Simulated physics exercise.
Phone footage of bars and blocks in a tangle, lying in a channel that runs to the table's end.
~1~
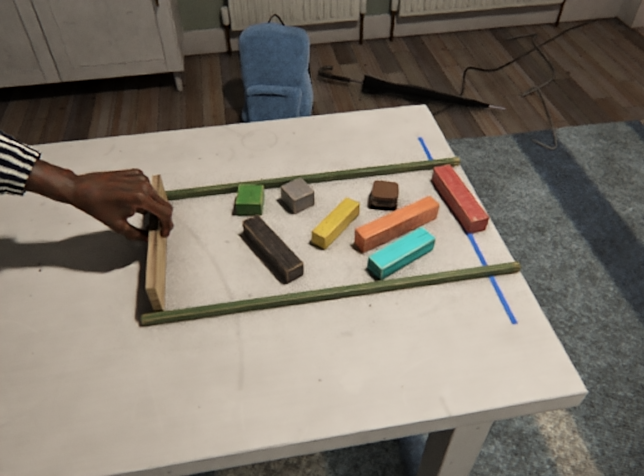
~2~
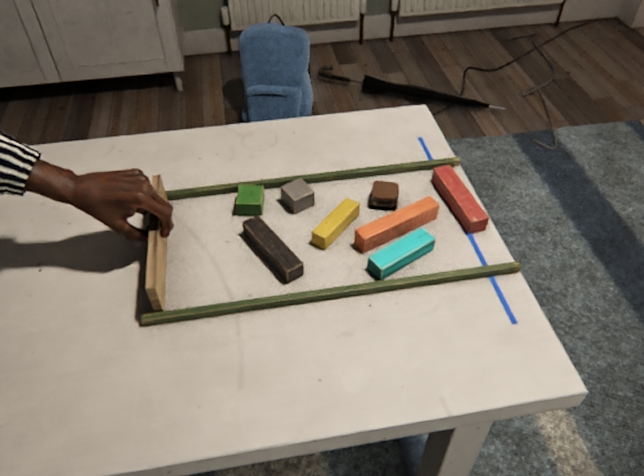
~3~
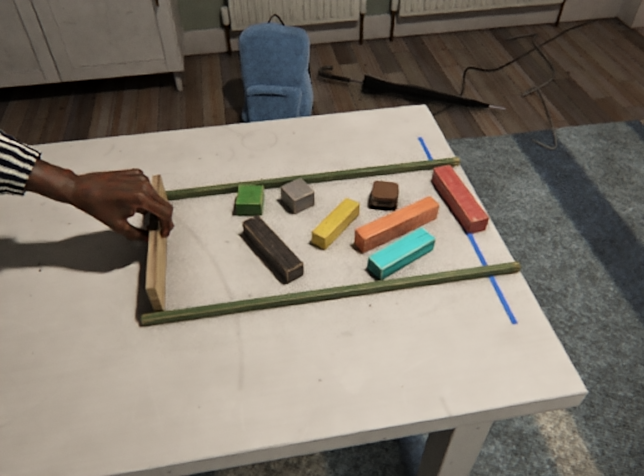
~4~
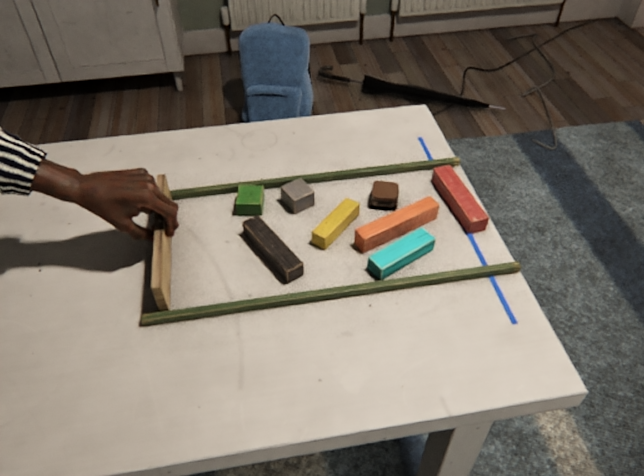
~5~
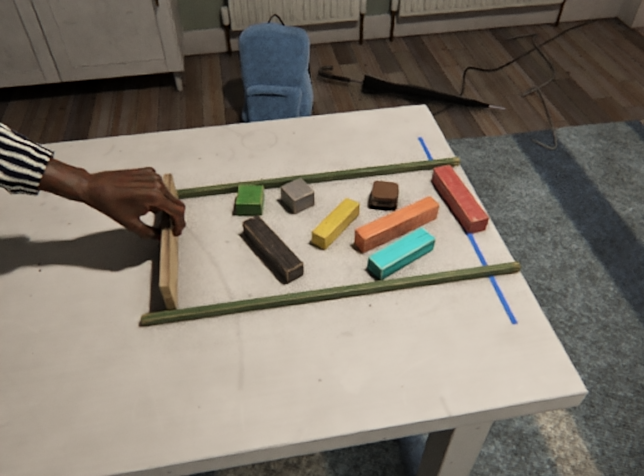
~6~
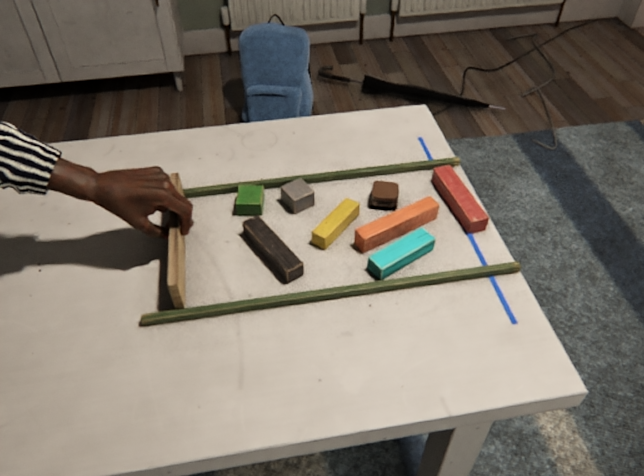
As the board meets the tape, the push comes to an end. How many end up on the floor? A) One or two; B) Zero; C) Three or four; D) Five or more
Five or more (D).
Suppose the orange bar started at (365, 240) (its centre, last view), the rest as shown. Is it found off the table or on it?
From that start it falls away.
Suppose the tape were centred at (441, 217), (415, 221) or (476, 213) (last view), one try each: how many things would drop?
The counts would be 4, 1 and 7.
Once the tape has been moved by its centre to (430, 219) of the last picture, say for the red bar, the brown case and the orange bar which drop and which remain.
Observed: Red bar toppled; brown case toppled; orange bar not toppled.
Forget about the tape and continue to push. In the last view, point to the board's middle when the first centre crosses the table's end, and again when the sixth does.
At (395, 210) for the first, at (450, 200) for the sixth.
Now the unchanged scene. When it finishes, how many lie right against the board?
At rest, 2 are in contact.
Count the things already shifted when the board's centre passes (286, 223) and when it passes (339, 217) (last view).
The count is 3 at the first point and 7 at the second.
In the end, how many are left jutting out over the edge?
In total, 0 of them.
Soon after, none off yet; red bar at rest near (459, 198); orange bar at rest near (398, 224); brown case at rest near (385, 196).
In the end, the number that fall off is five or more; gone, grey block, yellow bar, turquoise stick, brown case, orange bar and red bar.
